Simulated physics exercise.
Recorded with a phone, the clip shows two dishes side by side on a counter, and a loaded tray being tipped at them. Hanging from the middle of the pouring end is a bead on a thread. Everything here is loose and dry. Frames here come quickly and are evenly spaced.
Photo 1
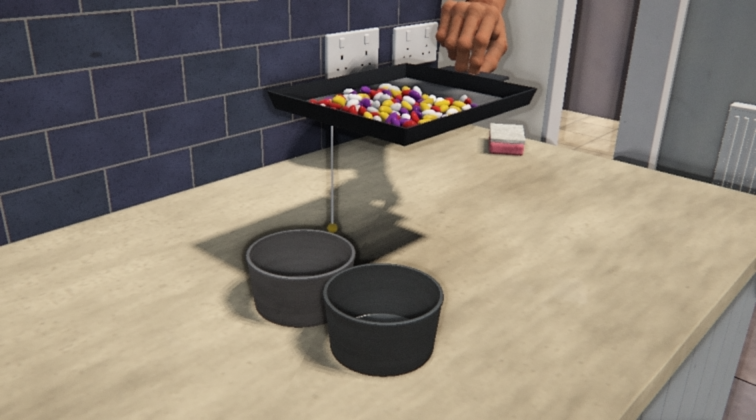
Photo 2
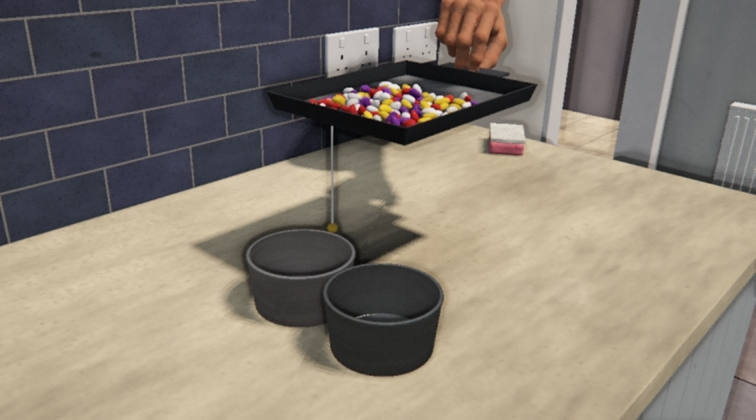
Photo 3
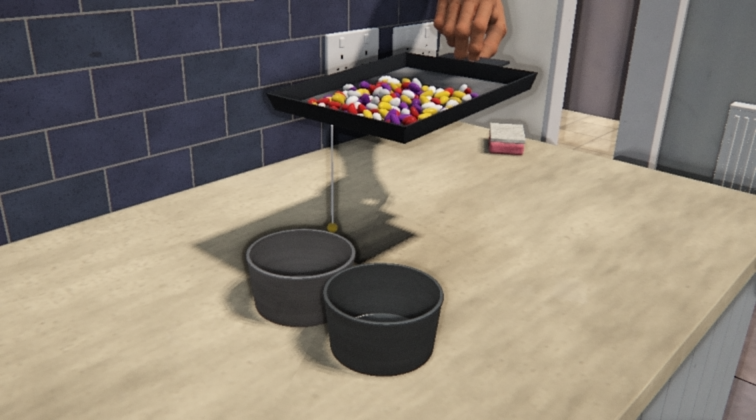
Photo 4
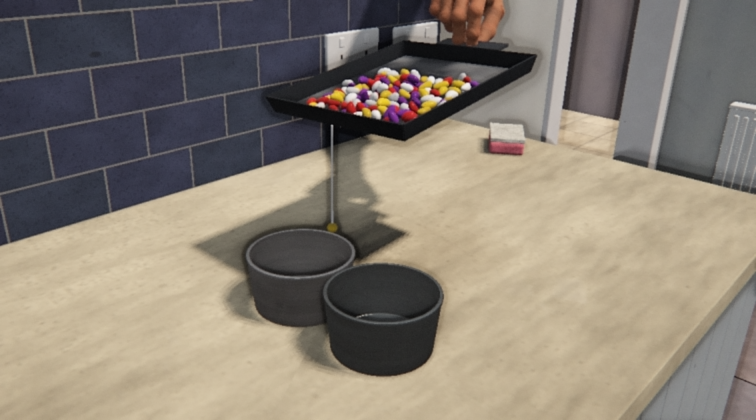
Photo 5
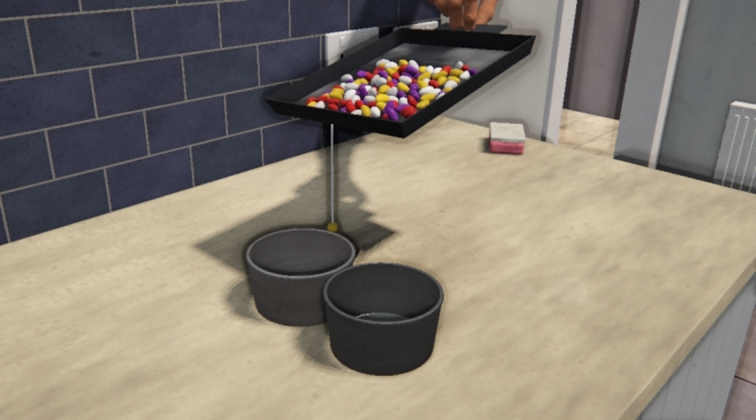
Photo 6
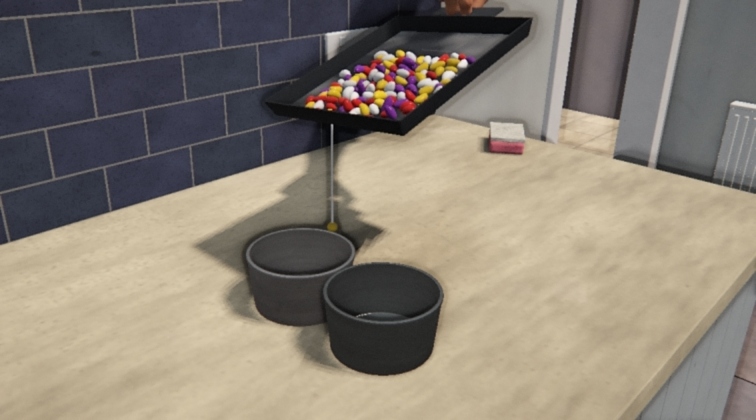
A hand tilts a black tray of colourful jelly beans steadily above two dark dishes.
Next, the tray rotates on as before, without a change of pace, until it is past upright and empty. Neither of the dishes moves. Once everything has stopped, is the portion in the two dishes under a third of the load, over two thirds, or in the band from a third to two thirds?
So the dishes end up with a third up to two thirds of the load.
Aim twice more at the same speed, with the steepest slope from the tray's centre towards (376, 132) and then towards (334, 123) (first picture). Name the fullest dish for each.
Try one: The right-side dish. Try two: The left-side dish.
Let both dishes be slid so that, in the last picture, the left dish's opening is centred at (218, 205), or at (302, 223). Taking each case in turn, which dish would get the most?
The first setup gives the one at right, the second setup gives the one at left.
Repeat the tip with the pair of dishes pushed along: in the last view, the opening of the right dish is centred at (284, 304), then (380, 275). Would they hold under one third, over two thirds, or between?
At the first spot I'd expect under a third, and at the second spot one to two thirds.
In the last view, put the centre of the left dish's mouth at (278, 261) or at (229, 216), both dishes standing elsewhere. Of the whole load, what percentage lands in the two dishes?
Roughly 50 % and 80 %.
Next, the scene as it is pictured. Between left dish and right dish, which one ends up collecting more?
It's the dish to the left that ends up fuller.
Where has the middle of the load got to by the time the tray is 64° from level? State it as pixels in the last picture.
Close to (336, 81).
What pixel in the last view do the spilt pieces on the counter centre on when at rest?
It's centred close to pixel (228, 275).
Just after the last frame, tray tipped steeply; almost all on the tray; just a few in the air.
A moment on, tray tipped past a quarter turn; almost all on the tray; just a few in the left dish; about a tenth outside both; just a few in the air.
Further on, tray tipped past a quarter turn; roughly half in the left dish; roughly half outside both.
When it is over, tray tipped past a quarter turn; not one in the right dish; roughly half in the left dish; roughly half outside both.
